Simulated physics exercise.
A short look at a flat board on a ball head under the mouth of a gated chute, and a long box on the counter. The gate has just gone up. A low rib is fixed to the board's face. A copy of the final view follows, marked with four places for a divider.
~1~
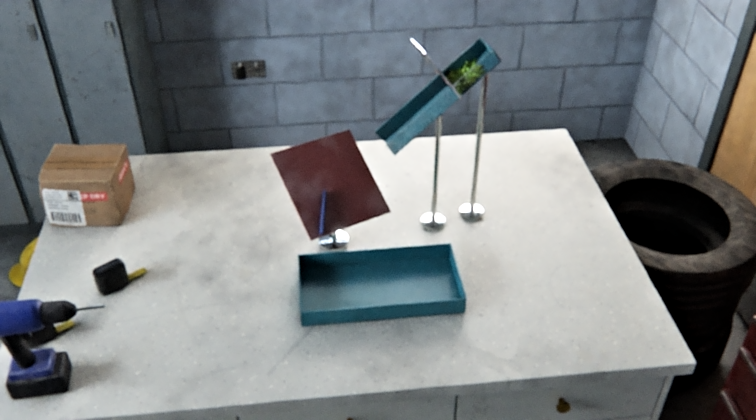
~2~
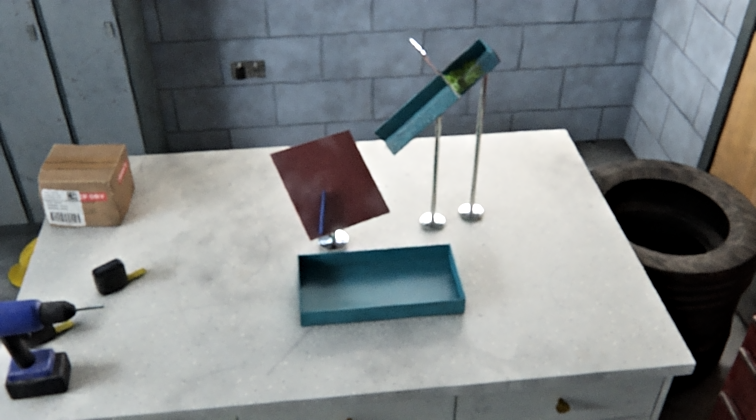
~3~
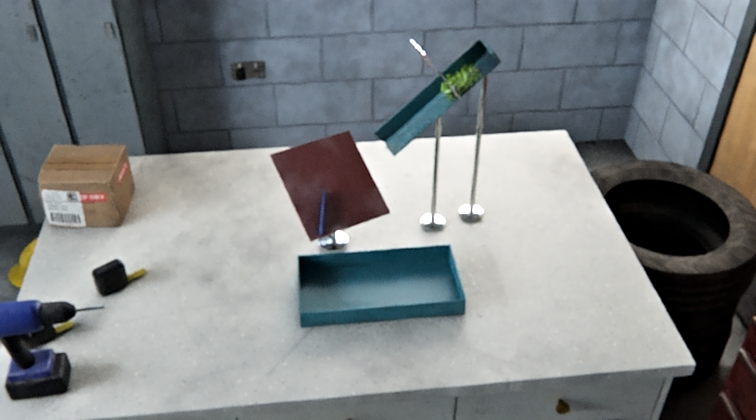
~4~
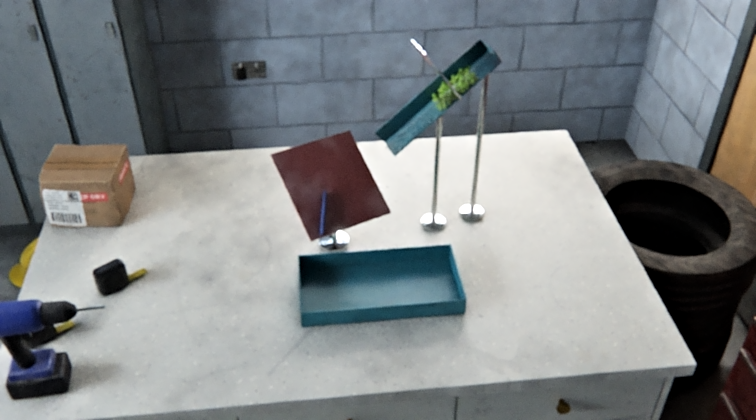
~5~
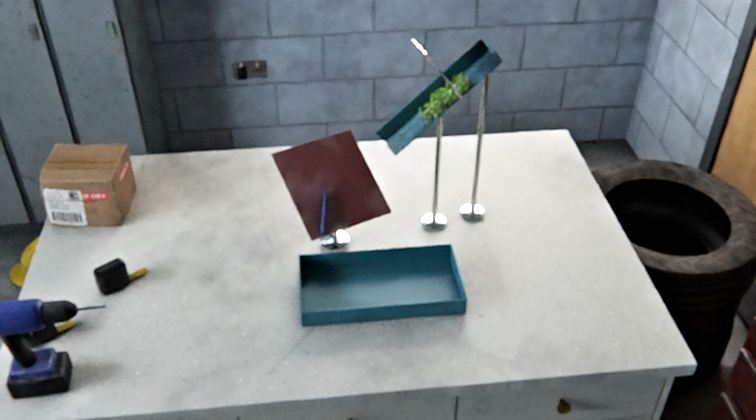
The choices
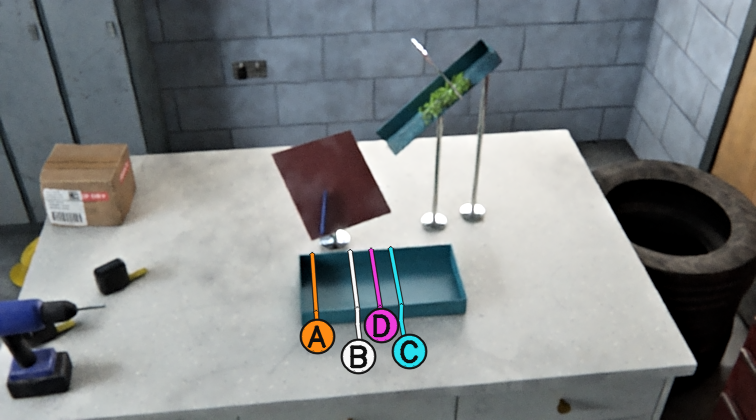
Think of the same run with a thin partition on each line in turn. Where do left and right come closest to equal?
B works best here.
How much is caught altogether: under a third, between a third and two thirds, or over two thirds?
About that: Over two thirds.
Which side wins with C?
The left side.
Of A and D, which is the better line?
Here it is line D.
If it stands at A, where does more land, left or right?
More lands on the right.
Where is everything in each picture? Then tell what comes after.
In the first picture, load behind the gate at (462, 77), dried peas; lip of the chute at (389, 149), sloping fairly steeply.
In the second picture, middle of the board at (331, 183), tilted fairly steeply; middle of its low edge at (352, 226); of its high edge at (310, 141).
In the third picture, front corners of the box at (300, 313) and (466, 300), empty; front of the load at (450, 100).
In the fourth picture, middle of the load at (453, 87); its front at (440, 109), about a quarter of the way to the lip; rib from (325, 191) to (322, 232).
In the fifth picture, middle of the load at (444, 94); its front at (427, 122), about half of the way to the lip.
On the marked copy, line A crosses the front rim at (316, 311); line B crosses the front rim at (357, 308); line C crosses the front rim at (401, 304); line D crosses the front rim at (380, 306).
Choosing A, of what is caught, none on the left of the divider, all on the right.
Choosing B, of what is caught, about two thirds on the left of the divider, about a third on the right.
Choosing C, of what is caught, nearly all on the left of the divider, a small part on the right.
Choosing D, of what is caught, most on the left of the divider, a small part on the right.
